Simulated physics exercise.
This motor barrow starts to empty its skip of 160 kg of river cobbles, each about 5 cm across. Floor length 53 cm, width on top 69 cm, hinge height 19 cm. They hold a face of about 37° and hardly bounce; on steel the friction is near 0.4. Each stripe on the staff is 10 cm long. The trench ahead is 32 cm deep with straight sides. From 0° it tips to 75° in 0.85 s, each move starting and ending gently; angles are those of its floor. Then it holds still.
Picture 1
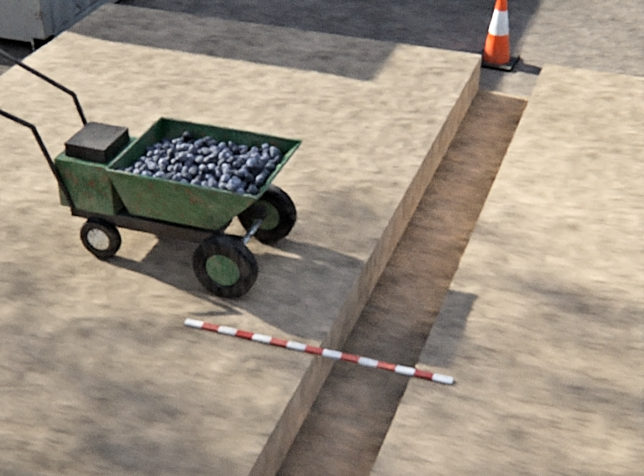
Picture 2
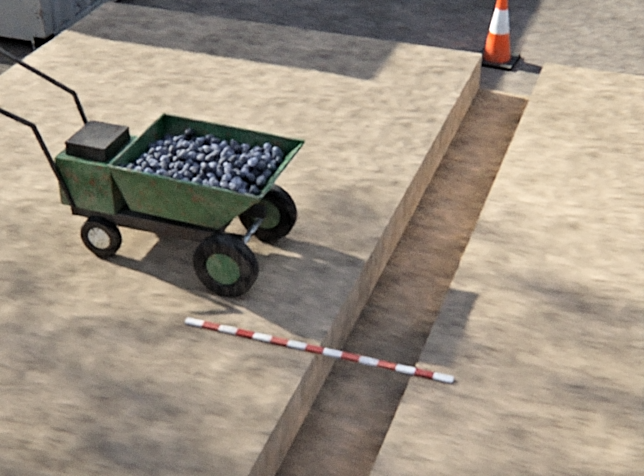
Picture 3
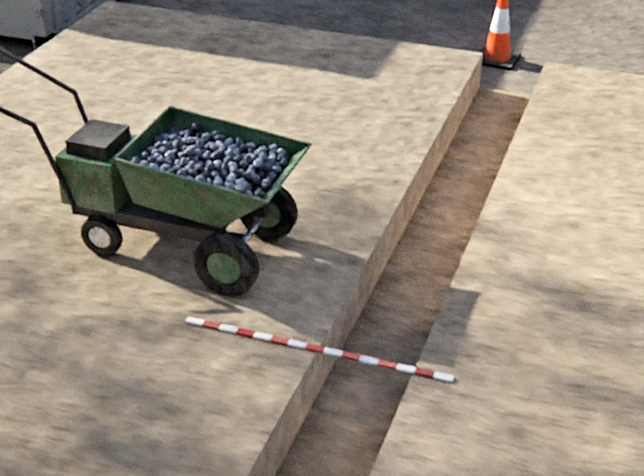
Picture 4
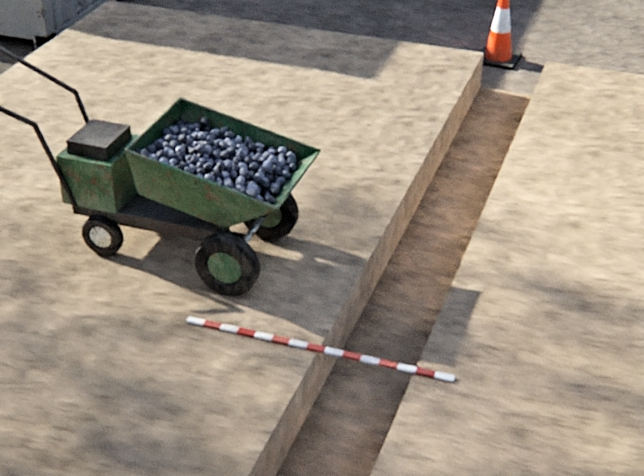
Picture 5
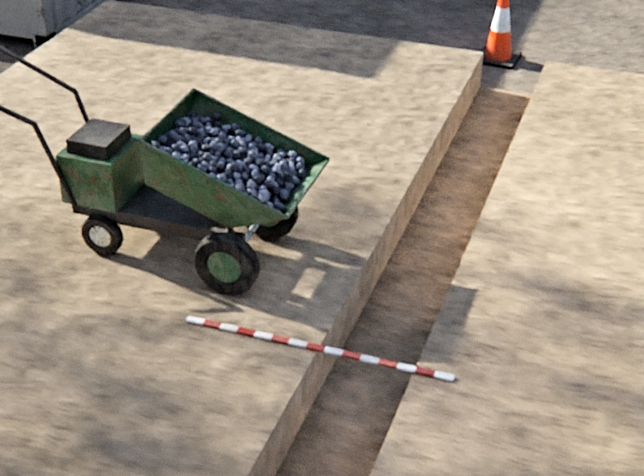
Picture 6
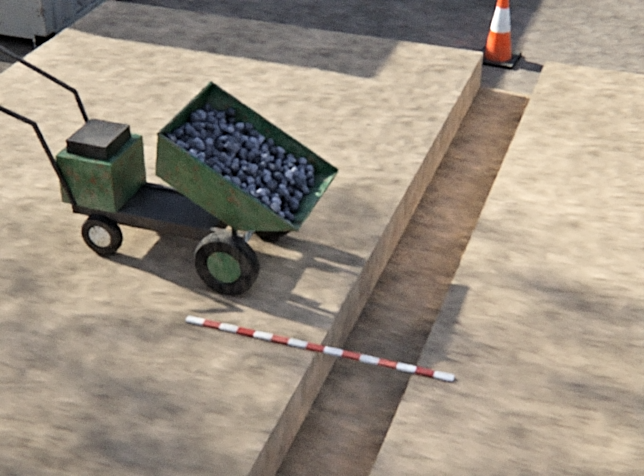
A green motor barrow loaded with dark grey rounded stones stands at the left on pale, dusty ground, seen from above at an angle. A straight brown trench runs diagonally to its right, with a red-and-white striped staff lying across it and an orange-and-white cone at its far end. The skip tilts slowly, then faster, its rear rising and its front edge lowering rightward, while the wheels and camera stay still.
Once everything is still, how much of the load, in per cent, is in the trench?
Close to 95 in a hundred.
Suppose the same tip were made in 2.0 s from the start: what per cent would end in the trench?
Then about 95 per cent.
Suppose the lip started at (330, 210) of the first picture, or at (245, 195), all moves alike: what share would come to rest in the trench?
About 60 and 75 per cent.
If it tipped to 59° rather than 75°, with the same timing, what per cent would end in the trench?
It would be near 95 per cent.
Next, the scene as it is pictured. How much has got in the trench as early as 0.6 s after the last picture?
About 40 per cent by then.
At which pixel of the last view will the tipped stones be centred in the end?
Their middle is at about (398, 328).
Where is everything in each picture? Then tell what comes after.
The first picture shows lip at (258, 198), floor tilted 0°, highest stones at (233, 159).
In the second picture, the skip is at 2°, its lip at (261, 199); the top of the load is at (228, 156).
In the third picture, the skip is at 6°, its lip at (268, 202); the top of the load is at (190, 144).
The fourth picture shows lip at (278, 209), floor tilted 12°, highest stones at (184, 132).
In the fifth picture, the skip is at 20°, its lip at (288, 218); the top of the load is at (193, 126).
In the sixth picture, the skip is at 29°, its lip at (298, 230); the top of the load is at (203, 117).
Then, 0.3 s after the last picture the floor is at 64°, 100 % in the skip; the foremost stones are at (331, 250).
Then, 0.6 s after the last picture the floor is at 75°, 57 % in the skip, 6 % short of the trench, 38 % in the trench; the foremost stones are at (408, 329).
Then, 0.9 s after the last picture the floor is at 75°, 9 % in the skip, 6 % short of the trench, 85 % in the trench; the foremost stones are at (431, 343).
Then, 2.9 s after the last picture the floor is at 75°, 0 % in the skip, 5 % short of the trench, 95 % in the trench; the foremost stones are at (431, 343).
